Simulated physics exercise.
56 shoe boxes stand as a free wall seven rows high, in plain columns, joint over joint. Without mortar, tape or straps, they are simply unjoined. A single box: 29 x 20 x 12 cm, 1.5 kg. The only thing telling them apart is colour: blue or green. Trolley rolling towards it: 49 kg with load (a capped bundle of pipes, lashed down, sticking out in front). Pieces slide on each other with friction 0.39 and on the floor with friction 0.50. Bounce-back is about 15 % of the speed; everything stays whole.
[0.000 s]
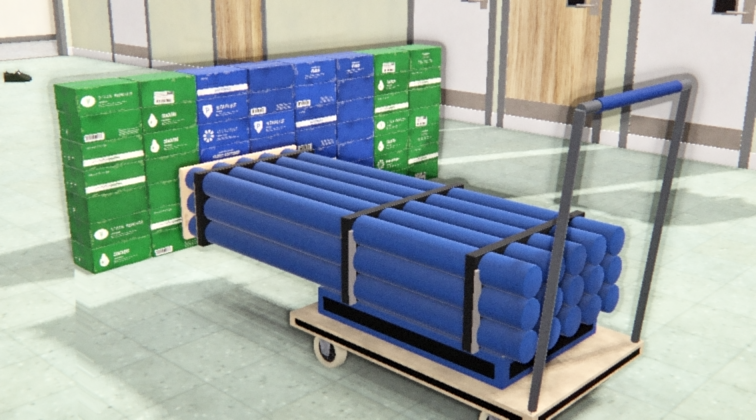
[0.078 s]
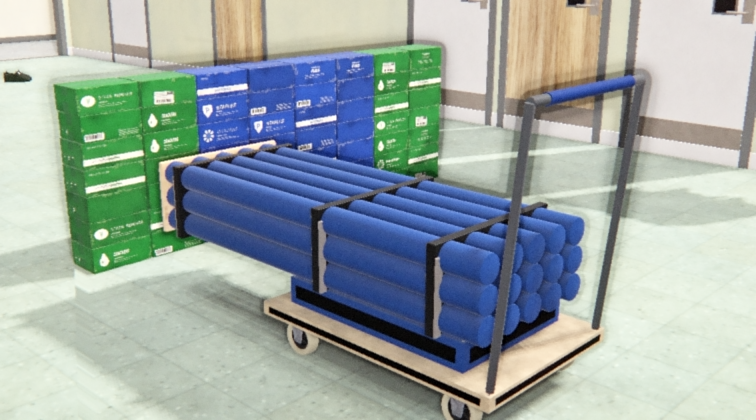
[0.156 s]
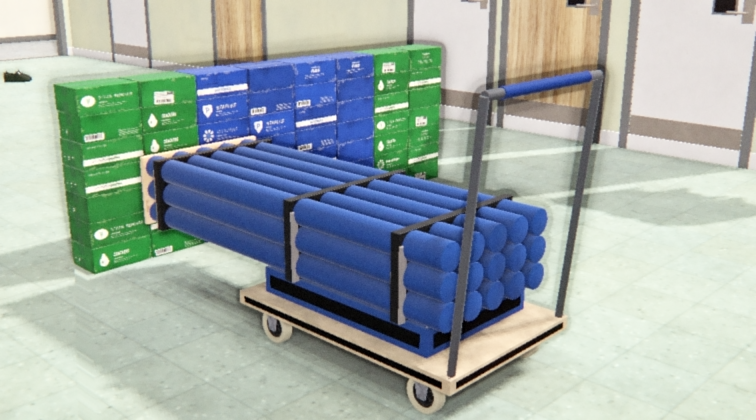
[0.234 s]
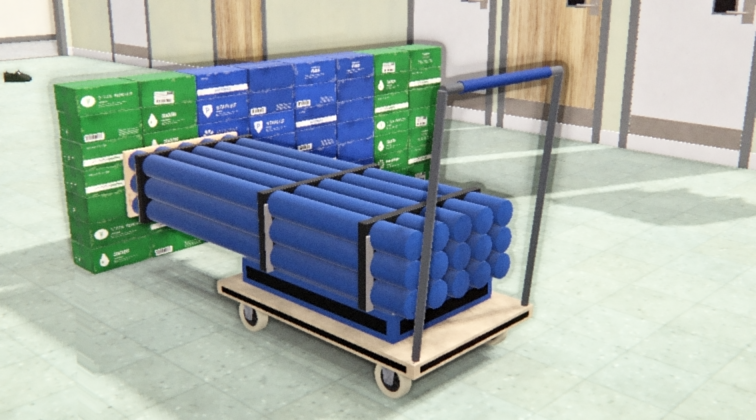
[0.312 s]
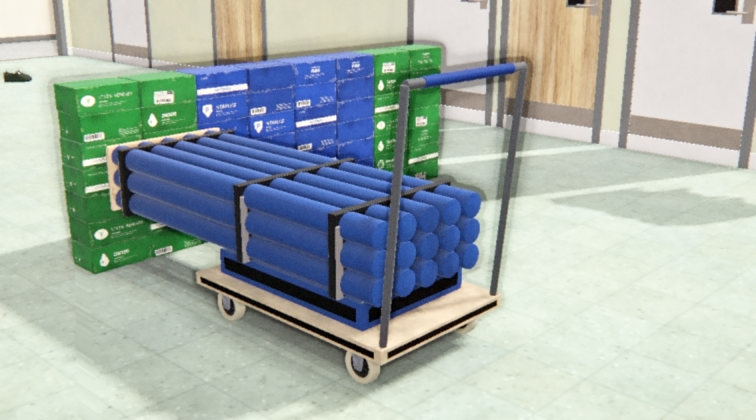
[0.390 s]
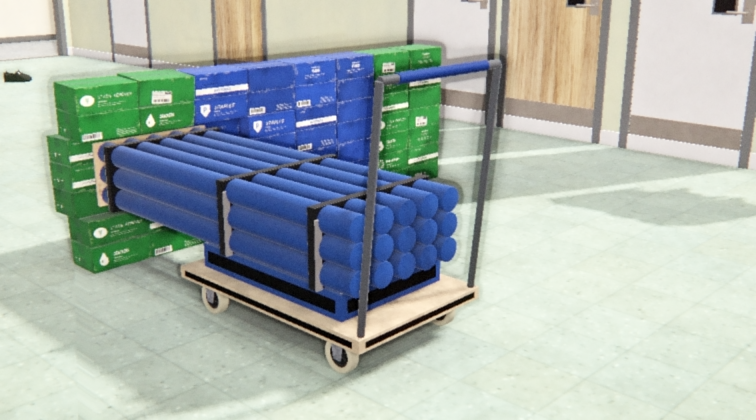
The footage shows a trolley carrying a strapped bundle of blue pipes rolling leftward toward a wall of stacked green and blue boxes, until the protruding pipe ends meet the wall and push some green boxes slightly out of line.
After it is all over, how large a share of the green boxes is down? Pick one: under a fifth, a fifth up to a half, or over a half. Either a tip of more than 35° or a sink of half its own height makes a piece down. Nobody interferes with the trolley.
A fifth up to a half.
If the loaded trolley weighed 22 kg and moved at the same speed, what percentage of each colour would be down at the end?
You'd get green at 40 and blue at 20 per cent down.
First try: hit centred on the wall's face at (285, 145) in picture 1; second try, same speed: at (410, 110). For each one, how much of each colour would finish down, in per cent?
You'd get green at 0 followed by 40, and blue at 50 followed by 0 percent.
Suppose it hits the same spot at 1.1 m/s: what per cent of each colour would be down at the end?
The green would finish 40 in a hundred down, the blue 20 in a hundred.
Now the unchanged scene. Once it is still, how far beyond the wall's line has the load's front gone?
Distance: Approx. 105 cm.
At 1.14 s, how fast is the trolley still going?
Close to 0.7 m/s at that moment.
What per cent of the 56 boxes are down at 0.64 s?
At that instant, 15 percent.
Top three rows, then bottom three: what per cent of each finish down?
From the top 30, from the bottom 10 per cent.
After 0.64 s, load 38 cm past the wall's line, still rolling; 6 of the 28 green boxes down (9 of 56 in all colours); top green box unmoved.
After 1.14 s, load 83 cm past the wall's line, still rolling; 8 of the 28 green boxes down (13 of 56 in all colours); top green box unmoved.
At rest (2.7 s), load 1.04 m past the wall's line, stopped; 8 of the 28 green boxes down (13 of 56 in all colours); top green box unmoved; top blue box unmoved. That is 29 per cent. As the last picture would show them, middles, top green box near (414, 57), top blue box near (304, 71).
